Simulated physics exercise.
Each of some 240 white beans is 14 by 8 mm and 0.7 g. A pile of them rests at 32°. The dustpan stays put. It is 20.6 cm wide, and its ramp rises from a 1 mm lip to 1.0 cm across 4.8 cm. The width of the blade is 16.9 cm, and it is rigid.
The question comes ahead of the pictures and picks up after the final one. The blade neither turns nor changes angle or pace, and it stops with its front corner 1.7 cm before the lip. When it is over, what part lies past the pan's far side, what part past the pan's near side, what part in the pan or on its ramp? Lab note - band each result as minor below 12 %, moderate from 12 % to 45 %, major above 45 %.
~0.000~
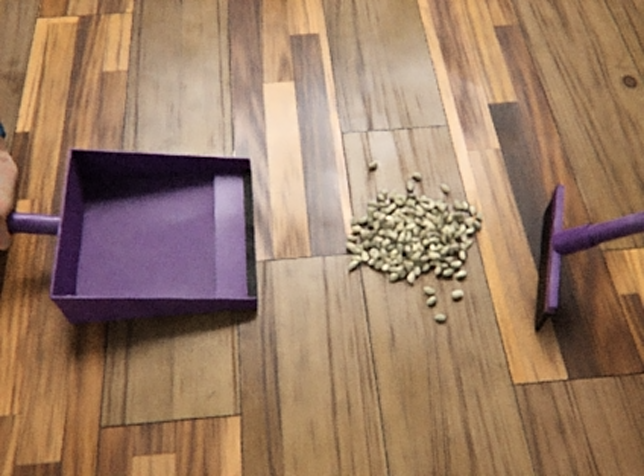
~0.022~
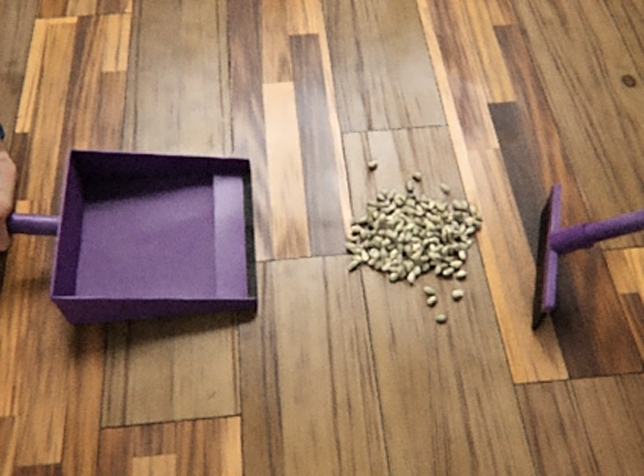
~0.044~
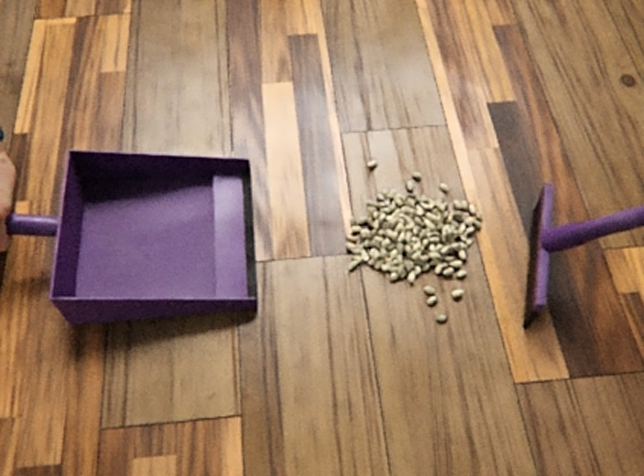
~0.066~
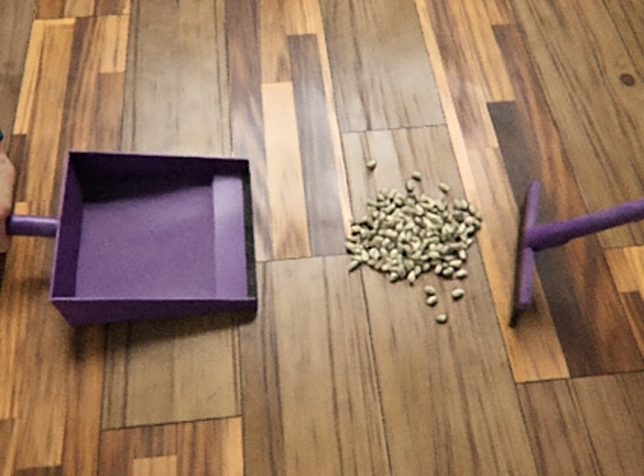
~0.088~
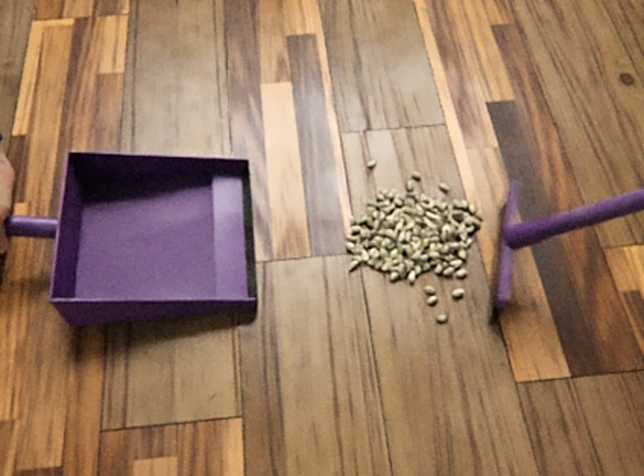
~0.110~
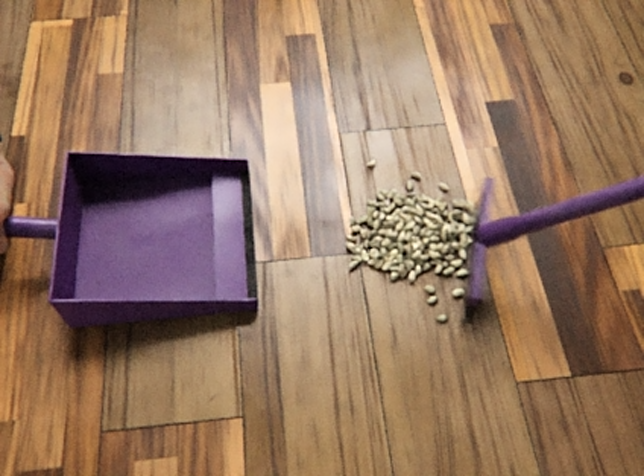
At the end, far side: A medium amount; near side: Only a little; pan: A big share.
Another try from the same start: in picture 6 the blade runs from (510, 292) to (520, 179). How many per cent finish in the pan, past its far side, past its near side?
Pan 30 % / far 30 % / near 5 %.
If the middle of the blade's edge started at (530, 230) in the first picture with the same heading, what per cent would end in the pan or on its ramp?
Roughly 65 percent would end up there.
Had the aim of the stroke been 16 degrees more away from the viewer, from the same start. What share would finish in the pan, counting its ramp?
It comes to roughly 55 in a hundred.
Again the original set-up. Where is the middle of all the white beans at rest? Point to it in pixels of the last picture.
Centre at rest: Approx. (200, 196) px.
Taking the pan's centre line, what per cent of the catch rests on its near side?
Around 40 in a hundred.
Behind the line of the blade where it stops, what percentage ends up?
About 10 percent.
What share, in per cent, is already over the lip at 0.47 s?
Over the lip: Approx. 60 %.
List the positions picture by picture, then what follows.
Blade from (550, 308) to (558, 193), moved 0.0 cm, 0 of the pieces shifted so far; middle of the pieces at (410, 232); pan at (152, 242), in the first frame.
Blade from (547, 308) to (555, 192), moved 0.3 cm, 0 of the pieces shifted so far; middle of the pieces at (409, 232), in the second frame.
Blade from (538, 306) to (547, 191), moved 1.4 cm, 0 of the pieces shifted so far; middle of the pieces at (409, 232), in the third frame.
Blade from (523, 305) to (532, 189), moved 3.1 cm, 0 of the pieces shifted so far; middle of the pieces at (409, 231), in the fourth frame.
Blade from (501, 303) to (512, 188), moved 5.5 cm, 0 of the pieces shifted so far; middle of the pieces at (409, 231), in the fifth frame.
Blade from (474, 300) to (488, 186), moved 8.5 cm, 4 of the pieces shifted so far; middle of the pieces at (409, 231); pan at (150, 245). The blade's pace is about 1.42 m/s, heading 10 degrees away from the viewer's side, in the sixth frame.
After 0.20 s, middle of the blade 14 cm from the lip; 0 % over the lip, far side 0 %, near side 5 %.
After 0.27 s, middle of the blade 6 cm from the lip; 0 % over the lip, far side 10 %, near side 5 %.
After 0.47 s, middle of the blade 4 cm from the lip; 60 % over the lip, far side 25 %, near side 5 %.
At rest (2.4 s), far side 25 %, near side 5 %, pan 55 %, in front of the lip or behind the blade 15 %.
